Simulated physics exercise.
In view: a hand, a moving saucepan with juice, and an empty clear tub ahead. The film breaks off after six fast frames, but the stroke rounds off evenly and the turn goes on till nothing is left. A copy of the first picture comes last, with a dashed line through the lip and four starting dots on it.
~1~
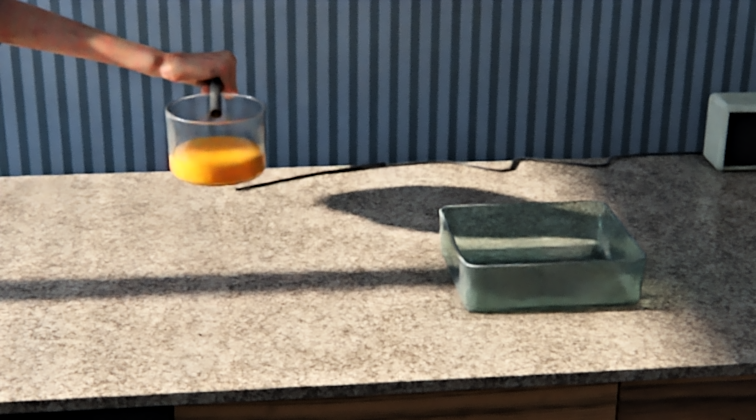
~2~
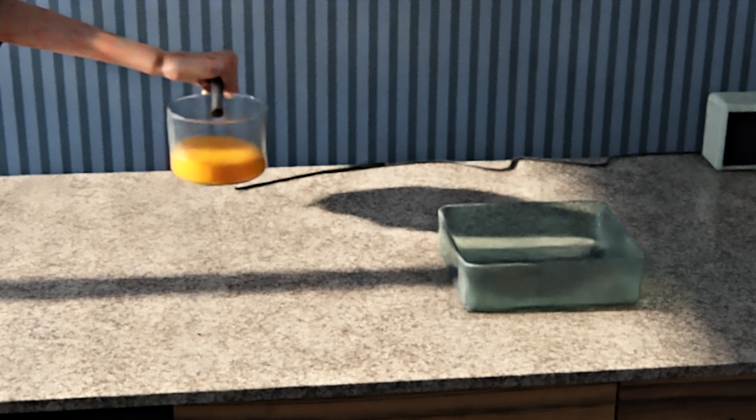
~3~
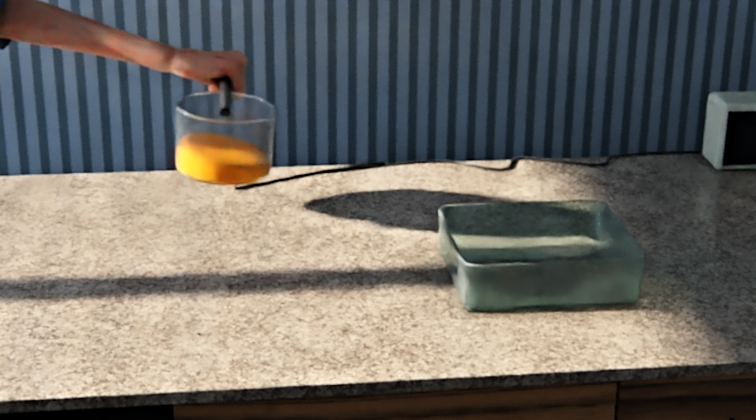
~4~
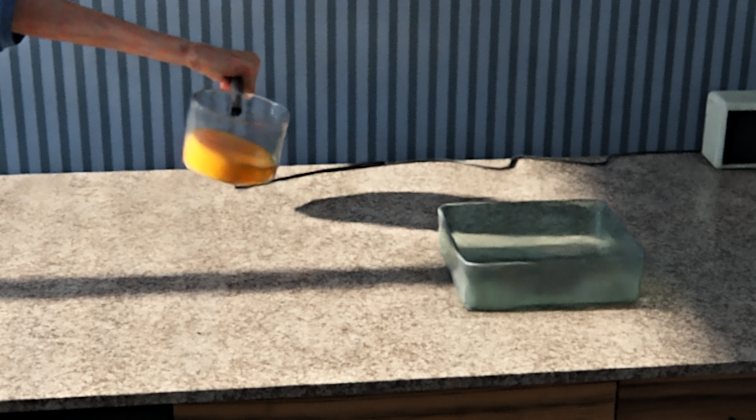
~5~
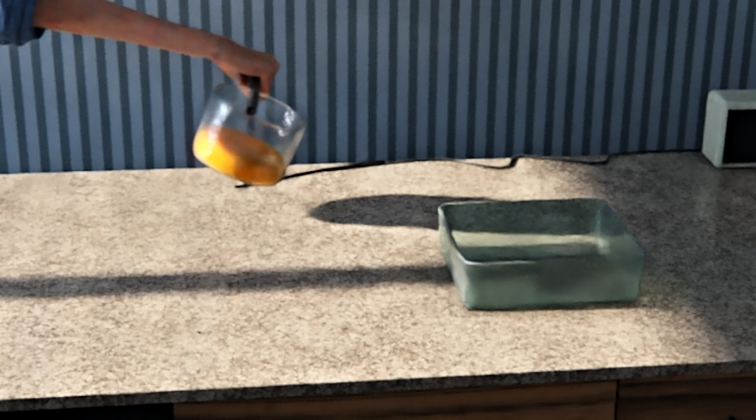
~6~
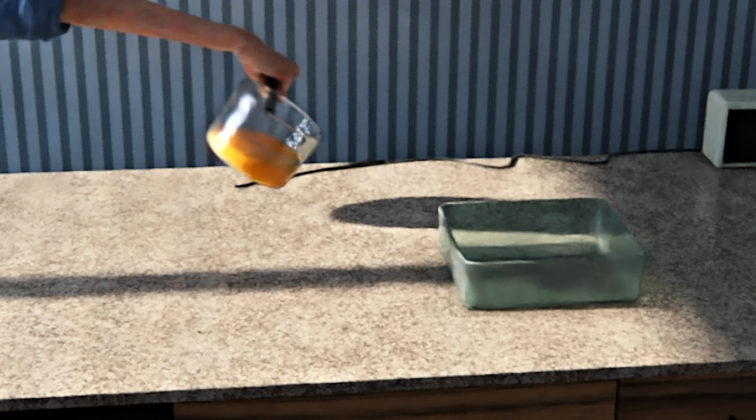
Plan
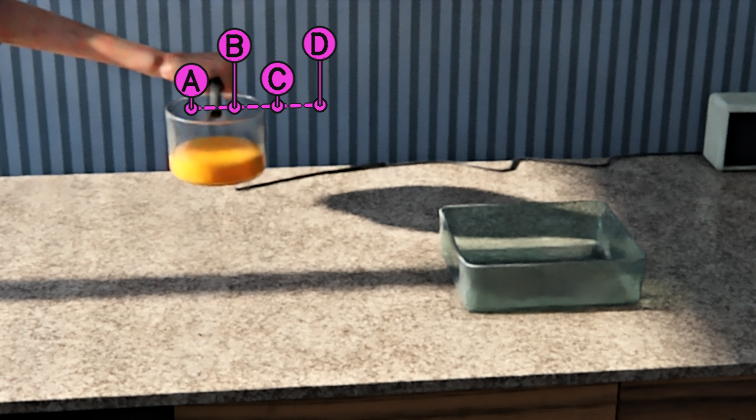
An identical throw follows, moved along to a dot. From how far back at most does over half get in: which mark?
It is D.
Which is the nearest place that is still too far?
That would be C.
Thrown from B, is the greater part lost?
Yes, that goes wrong.
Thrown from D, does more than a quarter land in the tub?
Yes, it does.
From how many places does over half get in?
One of the four.
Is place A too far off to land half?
Yes, it does.
In magenta, A at (191, 108); B at (234, 107); C at (277, 106); D at (319, 105).
With A, about 0 % lands in the tub, 100 % falls short.
With B, about 0 % lands in the tub, 100 % falls short.
With C, about 16 % lands in the tub, 82 % falls short and 3 % goes beside or beyond.
With D, about 67 % lands in the tub, 17 % falls short and 16 % goes beside or beyond.
